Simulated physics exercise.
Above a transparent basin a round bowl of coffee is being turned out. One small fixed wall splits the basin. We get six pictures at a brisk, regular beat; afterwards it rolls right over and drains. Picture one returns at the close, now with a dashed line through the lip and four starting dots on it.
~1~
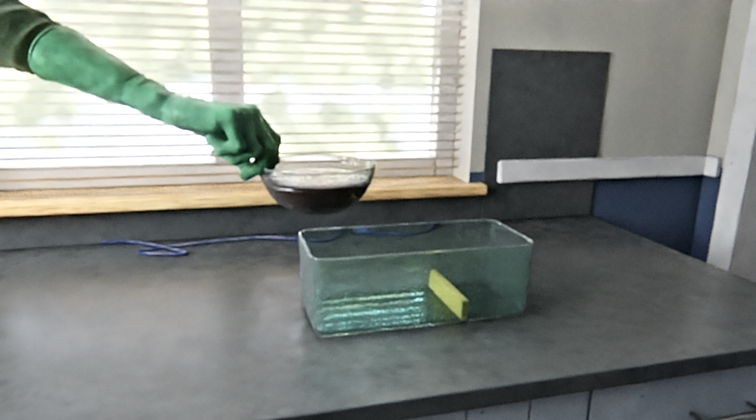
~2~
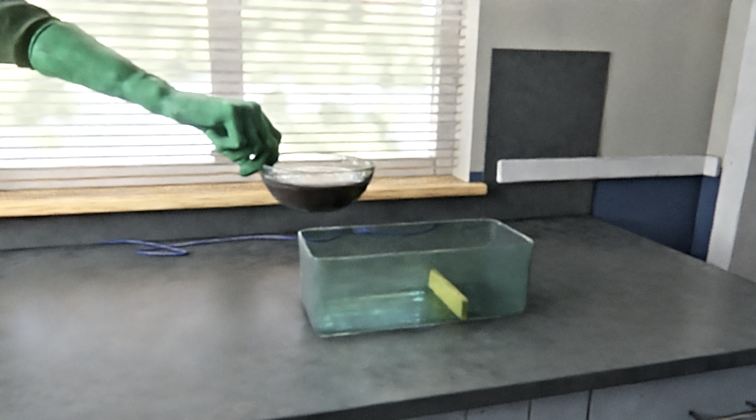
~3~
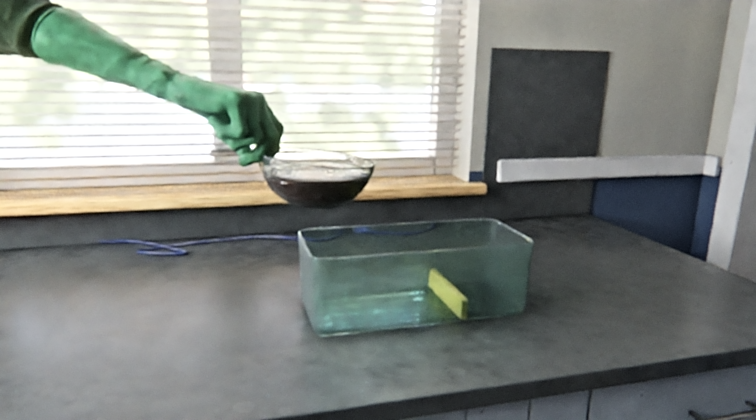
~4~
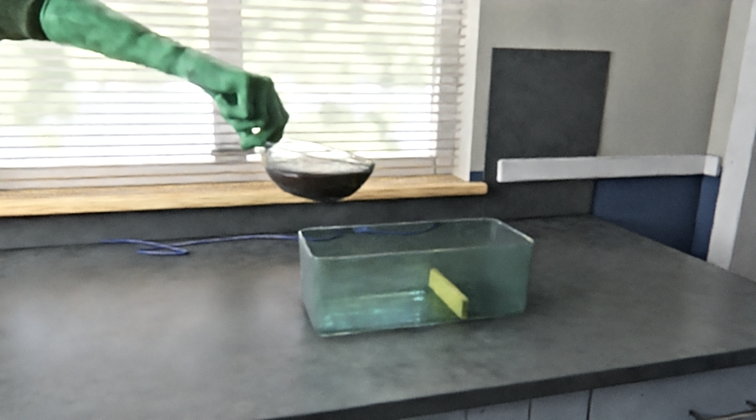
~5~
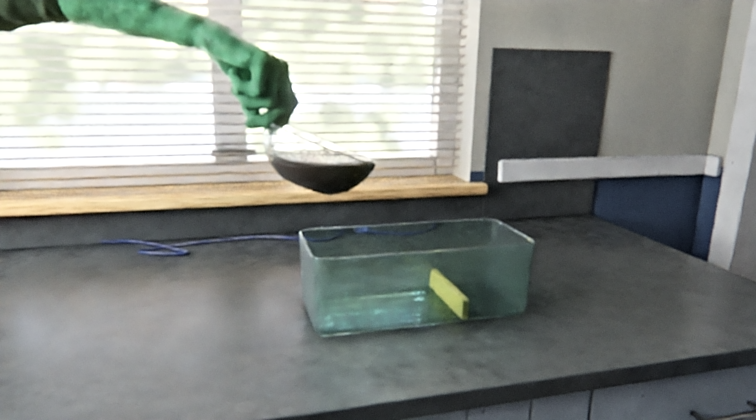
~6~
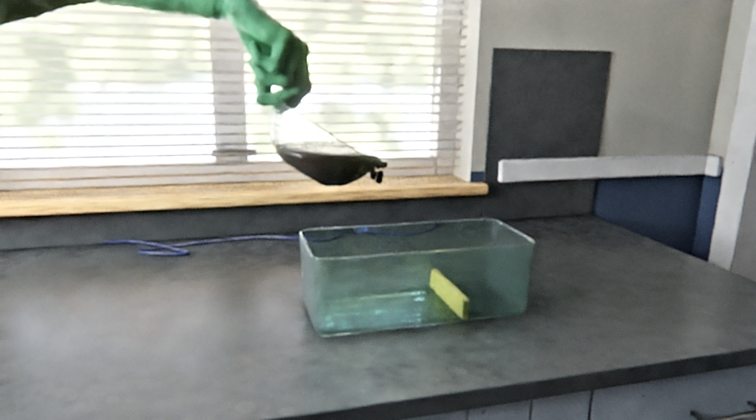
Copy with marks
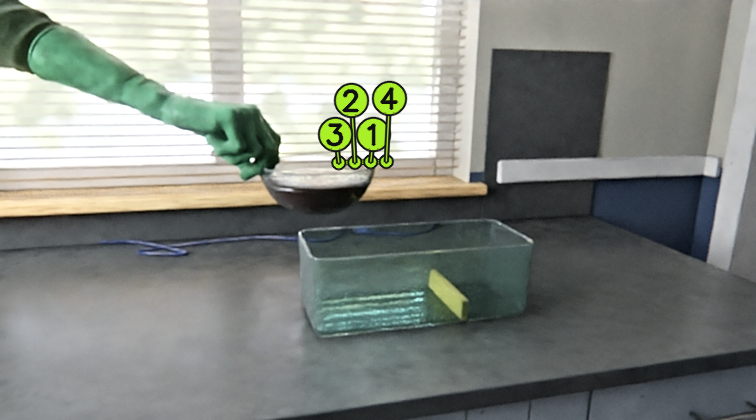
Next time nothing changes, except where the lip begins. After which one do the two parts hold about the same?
Go for 4.
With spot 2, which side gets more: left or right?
The left one.
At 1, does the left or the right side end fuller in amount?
The left side.
On the marked copy, 1 at (370, 161); 2 at (354, 162); 3 at (338, 162); 4 at (386, 161).
Choosing 1, about 84 % ends left of the wall and 15 % right of it.
Choosing 2, about 87 % ends left of the wall and 12 % right of it.
Choosing 3, about 83 % ends left of the wall and 16 % right of it.
Choosing 4, about 49 % ends left of the wall and 50 % right of it.
